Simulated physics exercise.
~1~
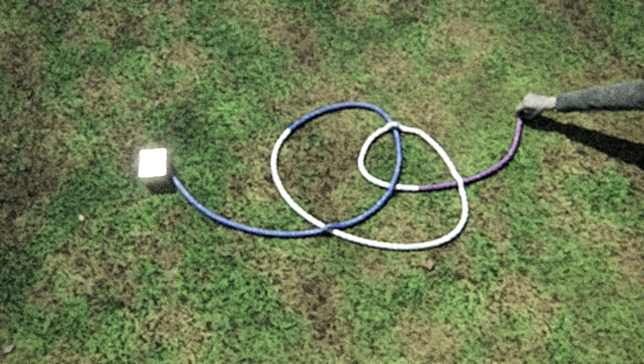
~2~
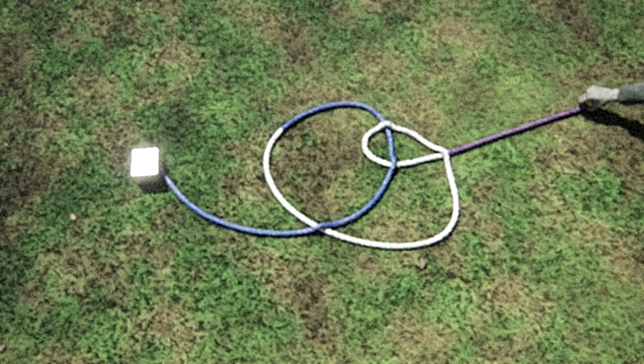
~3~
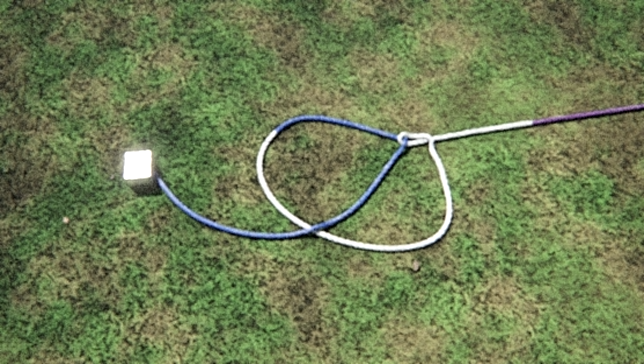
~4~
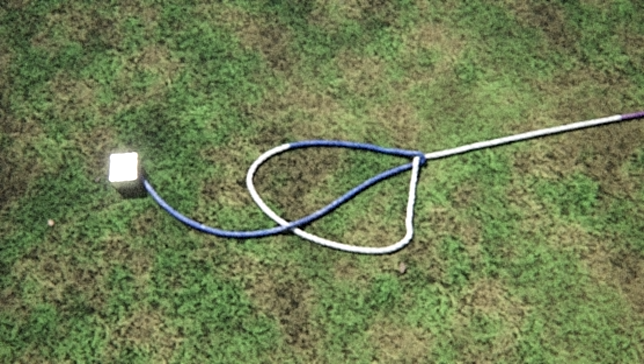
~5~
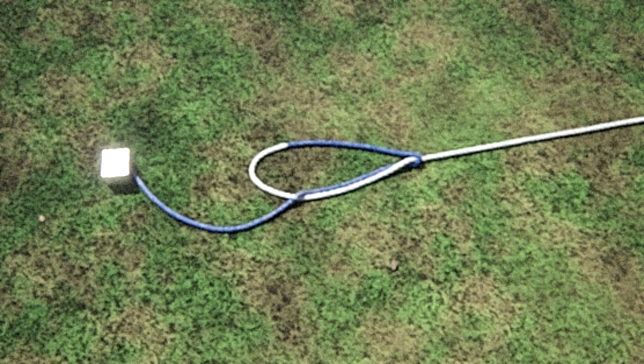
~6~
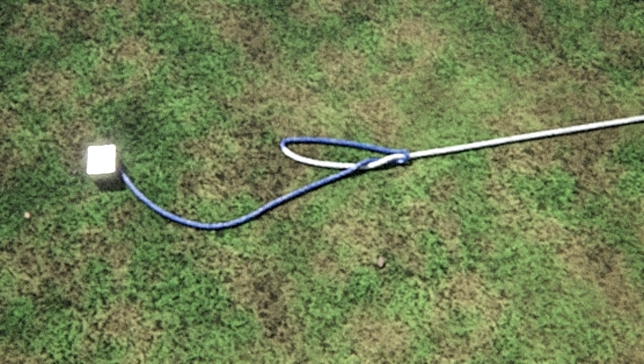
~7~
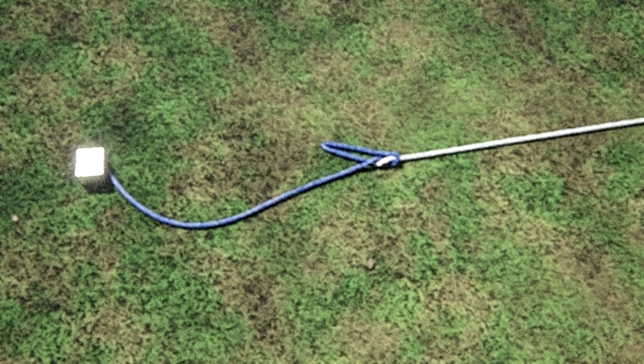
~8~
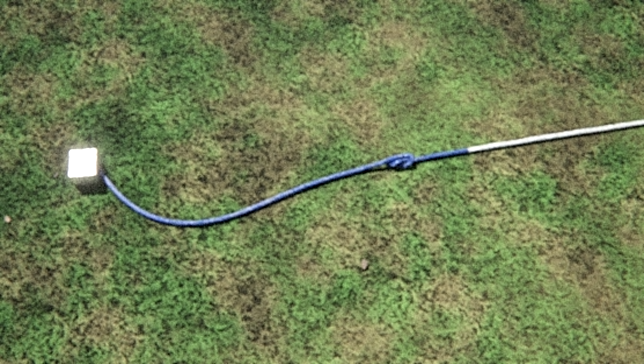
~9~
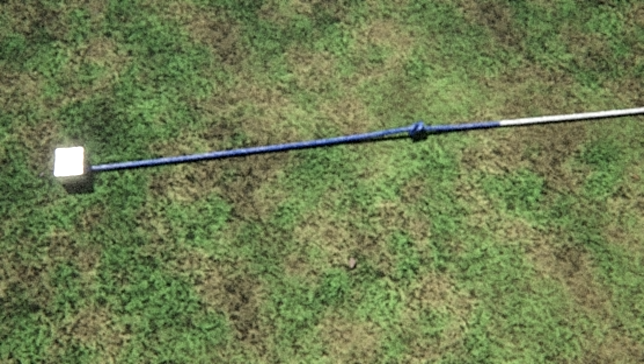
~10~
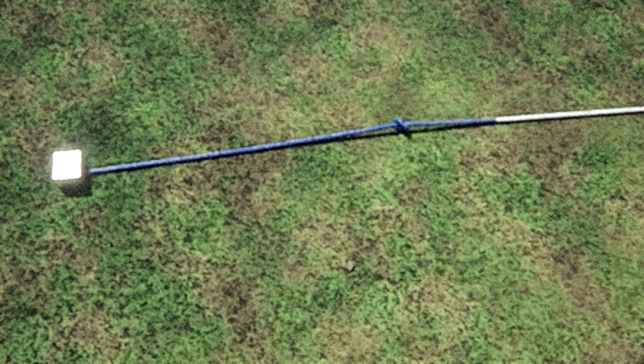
A looped blue and white rope is pulled right by a hand and tightens into a knot.
